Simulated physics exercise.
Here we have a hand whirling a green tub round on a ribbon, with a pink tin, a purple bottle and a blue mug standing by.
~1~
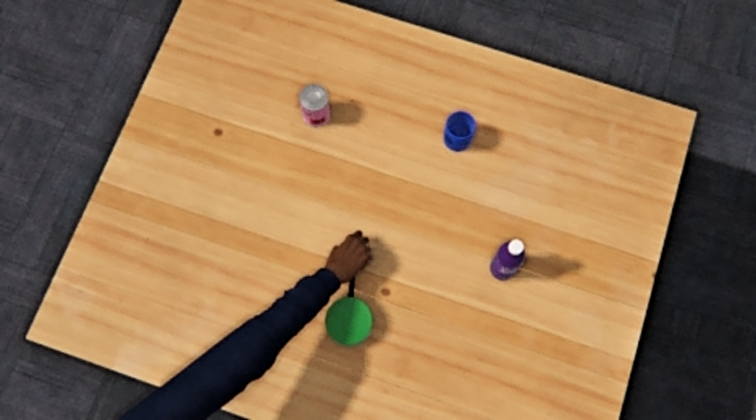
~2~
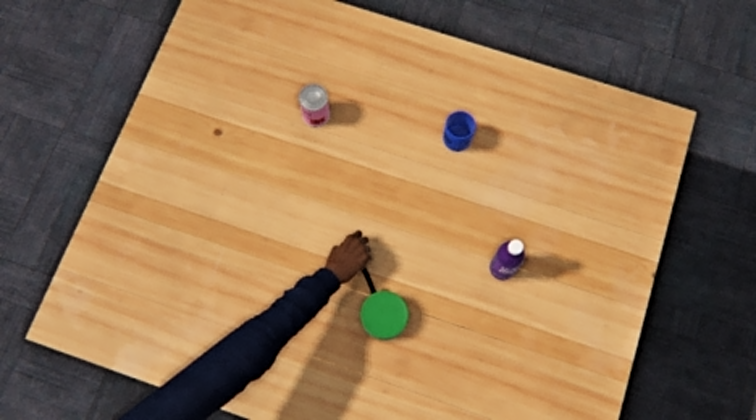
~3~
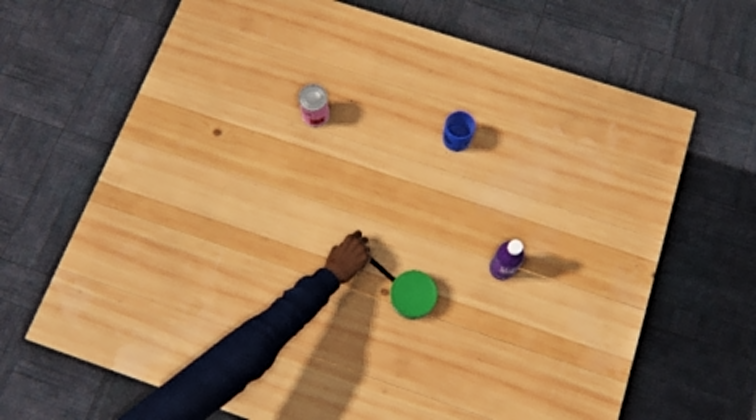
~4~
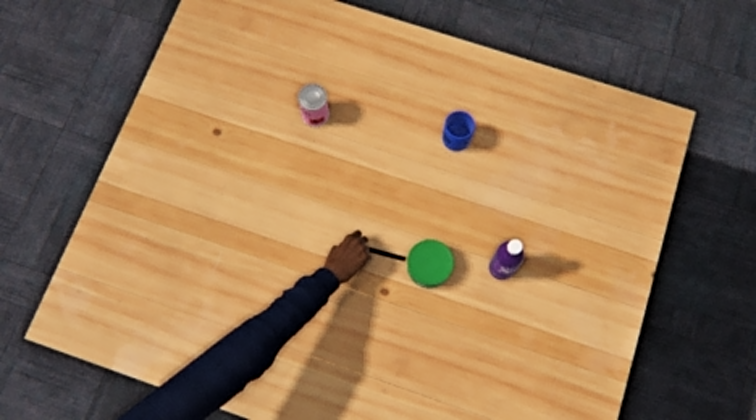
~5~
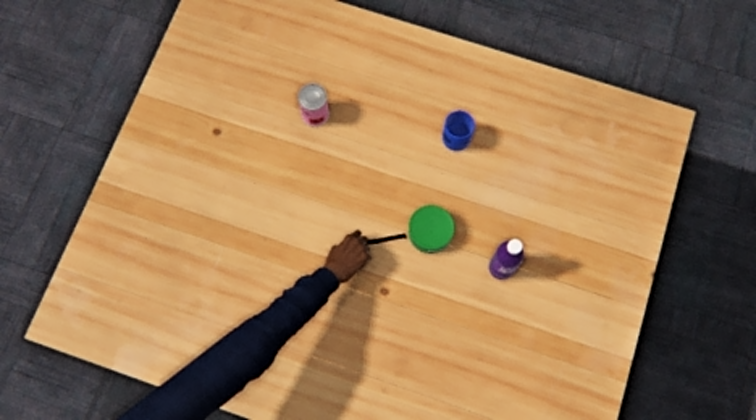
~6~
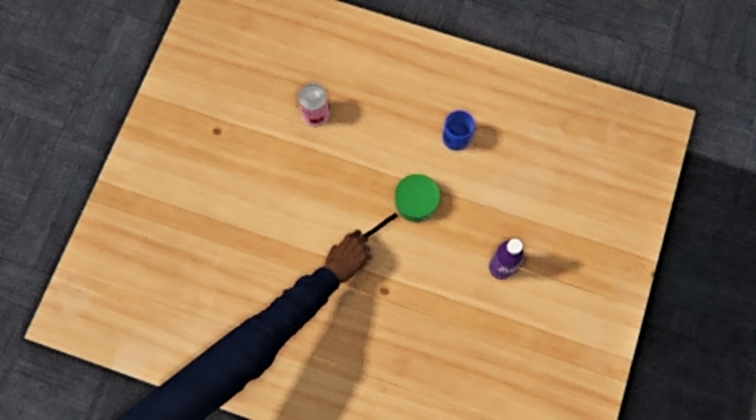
A dark-sleeved arm reaches in from the lower left over a pale wooden table on a grey floor, seen from above. A green tub hangs from its hand on a dark ribbon, with a pink tin at upper left, a blue mug at upper right and a purple bottle at right. The tub swings anticlockwise from below the hand, round its right side, to its upper right.
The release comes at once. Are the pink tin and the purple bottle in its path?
As it turns out, the pink tin is struck; the purple bottle remains clear.
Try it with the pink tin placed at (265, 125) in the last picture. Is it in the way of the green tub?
In that case it is spared.
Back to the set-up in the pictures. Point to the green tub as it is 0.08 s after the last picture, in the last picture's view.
By then it is at (370, 153).
Then, 0.08 s on from there, tub near (370, 153).
Then, 0.20 s on from there, tub near (340, 122); pink tin pushed aside.
In the end, tub near (339, 120); pink tin pushed aside. The pink tin gets hit and the purple bottle escapes it.
